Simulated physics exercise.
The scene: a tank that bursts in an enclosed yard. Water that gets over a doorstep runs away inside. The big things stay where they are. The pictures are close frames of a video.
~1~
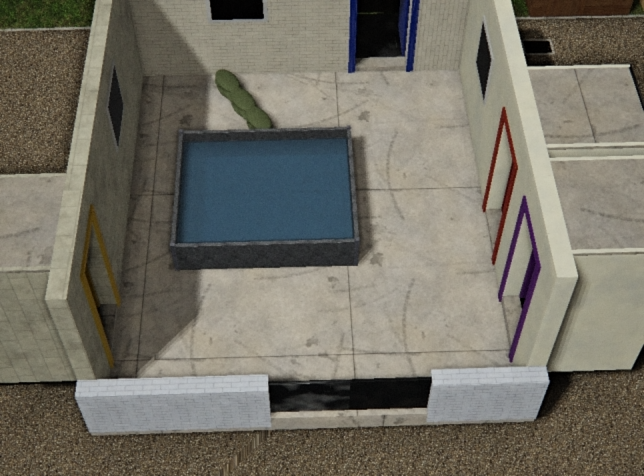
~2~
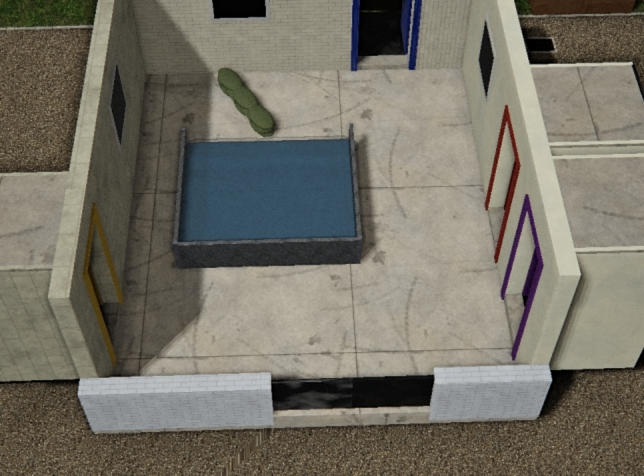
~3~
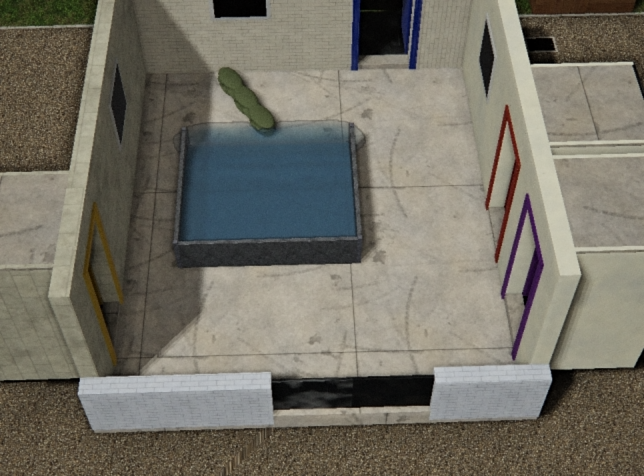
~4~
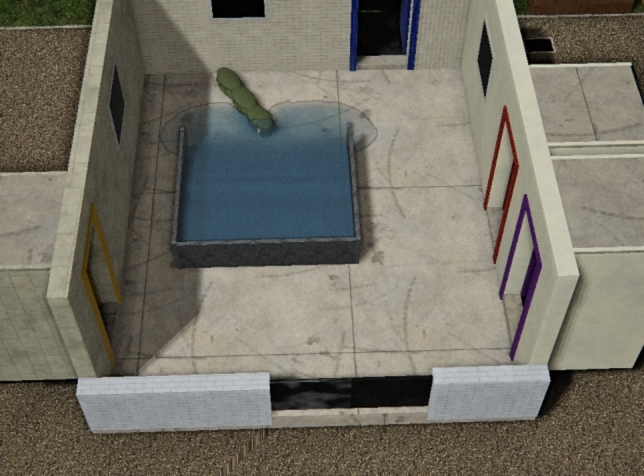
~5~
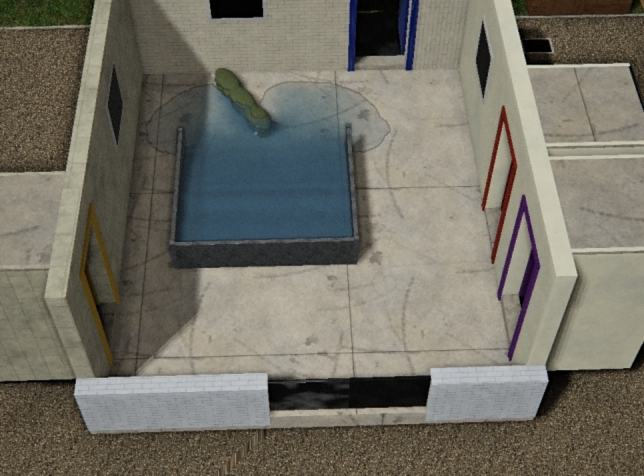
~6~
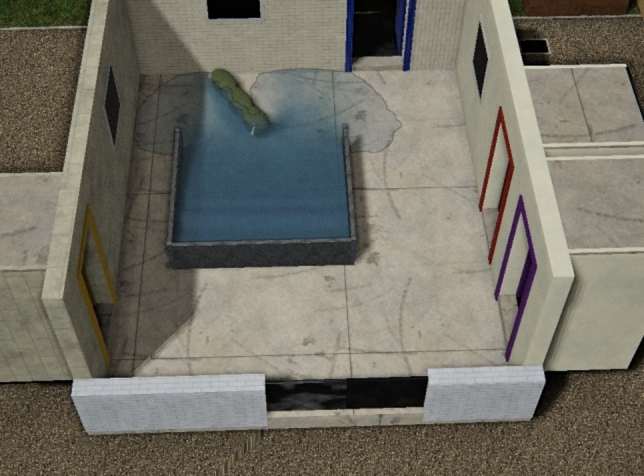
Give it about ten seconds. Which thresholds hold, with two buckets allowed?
One by one: The yellow door admits no more than that; the blue door lets in a lot; the red door admits no more than that; the purple door admits no more than that.
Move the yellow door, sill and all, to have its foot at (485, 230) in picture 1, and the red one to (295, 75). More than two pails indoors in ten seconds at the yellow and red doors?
In short: Yellow door is under, red door passes that mark.
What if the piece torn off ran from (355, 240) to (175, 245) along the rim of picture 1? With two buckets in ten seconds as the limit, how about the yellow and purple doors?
My reading: Yellow door goes over, purple door passes that mark.
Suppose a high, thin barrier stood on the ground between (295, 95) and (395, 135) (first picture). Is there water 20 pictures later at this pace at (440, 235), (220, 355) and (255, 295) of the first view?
In that order: Wet, not flooded, not flooded.
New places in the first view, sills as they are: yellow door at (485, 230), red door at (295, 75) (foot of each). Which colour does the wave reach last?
Last comes the purple one.
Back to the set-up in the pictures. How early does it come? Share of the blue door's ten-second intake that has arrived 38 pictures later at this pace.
I make it 100 per cent.
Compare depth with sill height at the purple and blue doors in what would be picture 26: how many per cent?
Roughly 0 per cent, then 150 per cent.
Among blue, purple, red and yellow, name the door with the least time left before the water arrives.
The blue one.
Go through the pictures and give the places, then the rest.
The first frame shows still water in the water tank at (265, 187).
In the second frame, the front is at a hidden place, out from the gap on the water tank's far side.
In the third frame, water pours out on the water tank's far side and has run to (180, 138).
In the fourth frame, water pours out on the water tank's far side and has run to (173, 123).
In the fifth frame, the front is at (165, 111), out from the gap on the water tank's far side.
In the sixth frame, water pours out on the water tank's far side and has run to (186, 75).
A moment on, water covers 25 % of the floor; the yellow door not reached, the blue door wet at the sill, nothing in, the red door not reached, the purple door not reached.
Next, water covers 30 % of the floor; the yellow door not reached, the blue door under two buckets in, the red door not reached, the purple door not reached.
Then, water covers 50 % of the floor; the yellow door wet at the sill, nothing in, the blue door over two buckets in, the red door wet at the sill, nothing in, the purple door not reached.
Later, water covers 85 % of the floor; the yellow door wet at the sill, nothing in, the blue door over two buckets in, the red door wet at the sill, nothing in, the purple door wet at the sill, nothing in.
In the end, water covers 90 % of the floor; the yellow door wet at the sill, nothing in, the blue door over two buckets in, the red door wet at the sill, nothing in, the purple door wet at the sill, nothing in.
